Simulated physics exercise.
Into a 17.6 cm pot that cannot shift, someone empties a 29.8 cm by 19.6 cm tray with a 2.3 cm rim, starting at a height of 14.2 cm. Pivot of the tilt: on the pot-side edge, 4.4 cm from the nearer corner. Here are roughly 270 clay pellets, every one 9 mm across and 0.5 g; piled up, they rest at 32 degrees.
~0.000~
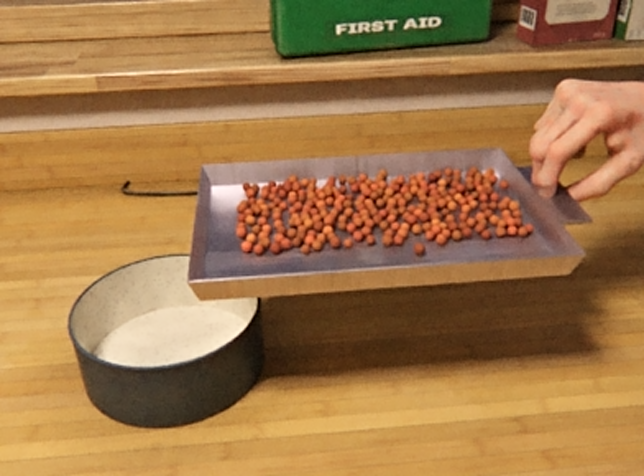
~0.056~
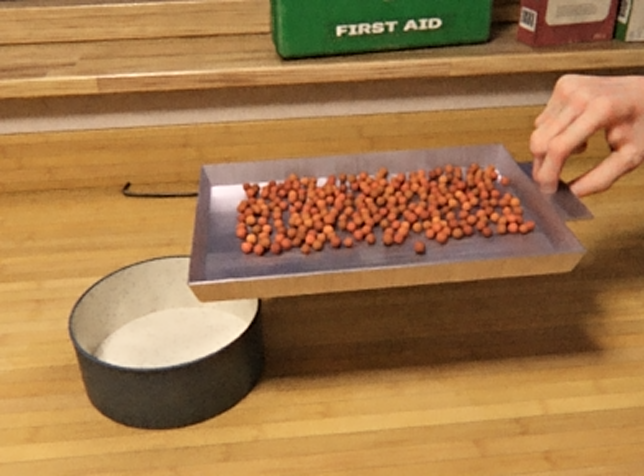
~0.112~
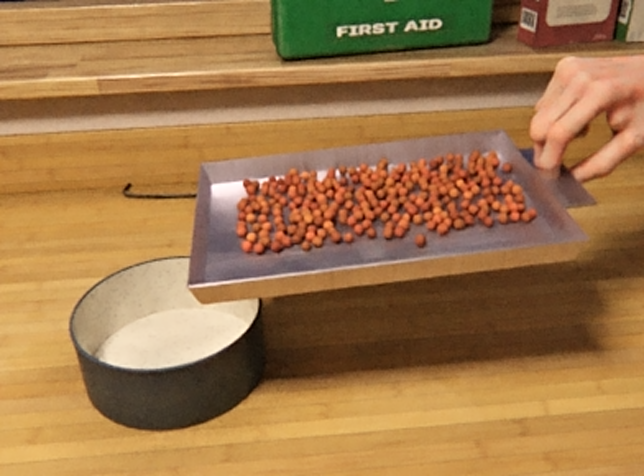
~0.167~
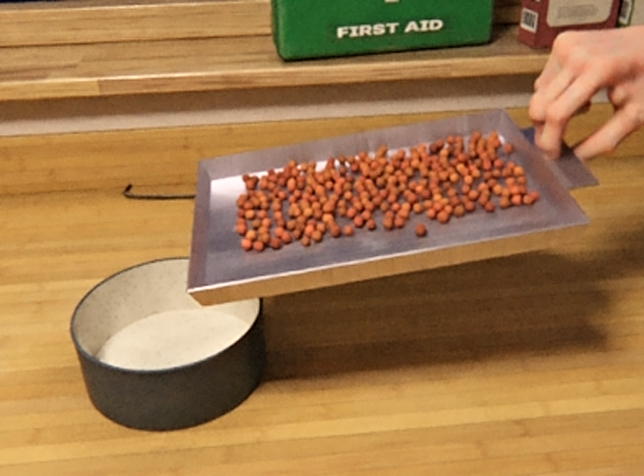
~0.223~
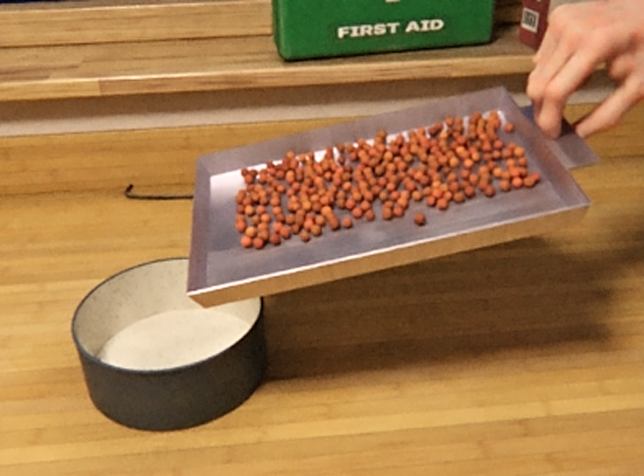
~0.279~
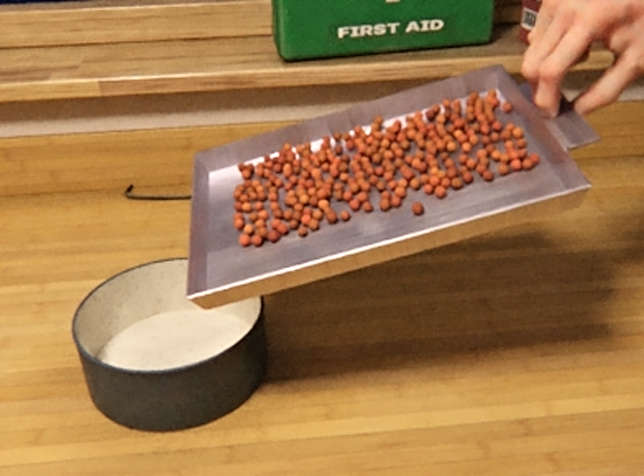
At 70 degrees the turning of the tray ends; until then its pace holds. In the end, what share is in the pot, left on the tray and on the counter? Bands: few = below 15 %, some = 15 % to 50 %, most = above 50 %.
Pot: Few, left on the tray: Most, counter: Some.
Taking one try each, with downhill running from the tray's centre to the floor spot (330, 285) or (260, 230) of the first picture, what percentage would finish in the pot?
0 and 10 %.
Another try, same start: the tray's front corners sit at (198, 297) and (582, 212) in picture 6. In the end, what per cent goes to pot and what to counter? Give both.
The pot gets 0 and the counter 40.
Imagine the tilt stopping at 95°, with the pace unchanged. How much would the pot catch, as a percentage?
That comes out at some 30 per cent.
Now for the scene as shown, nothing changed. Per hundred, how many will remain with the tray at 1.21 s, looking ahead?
Some 70 per cent of the load.
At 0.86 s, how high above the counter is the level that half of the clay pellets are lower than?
Roughly 18 cm.
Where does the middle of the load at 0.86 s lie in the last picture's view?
Approximately (213, 243) in the final picture.
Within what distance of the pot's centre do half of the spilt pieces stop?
I'd say close to 16 centimetres.
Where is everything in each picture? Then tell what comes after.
In the first picture, tray tilt 0 degrees, front corners at (197, 276) and (574, 250); middle of the pieces at (371, 208); pot at (166, 304).
In the second picture, tray tilt 1 degrees, front corners at (197, 278) and (575, 247); middle of the pieces at (371, 207).
In the third picture, tray tilt 4 degrees, front corners at (197, 281) and (577, 235), lowest corner left front; middle of the pieces at (372, 199).
In the fourth picture, tray tilt 8 degrees, front corners at (196, 284) and (578, 218), lowest corner left front; middle of the pieces at (371, 189).
In the fifth picture, tray tilt 12 degrees, front corners at (196, 287) and (579, 200), lowest corner left front; middle of the pieces at (370, 178).
In the sixth picture, tray tilt 16 degrees, front corners at (195, 290) and (578, 183), lowest corner left front; middle of the pieces at (367, 167); pot at (170, 308). Its pace works out near 75 degrees a second.
Then, at 0.63 s, tilt 43 degrees; the tray holds 100 %, the pot 0 %.
Then, at 0.86 s, tilt 60 degrees; the tray holds 95 %, the pot 0 %.
Then, at 1.21 s, tilt 70 degrees; the tray holds 70 %, the pot 5 %.
In the end, at 2.1 s, pot 5 %, tray 70 %, counter 25 %.
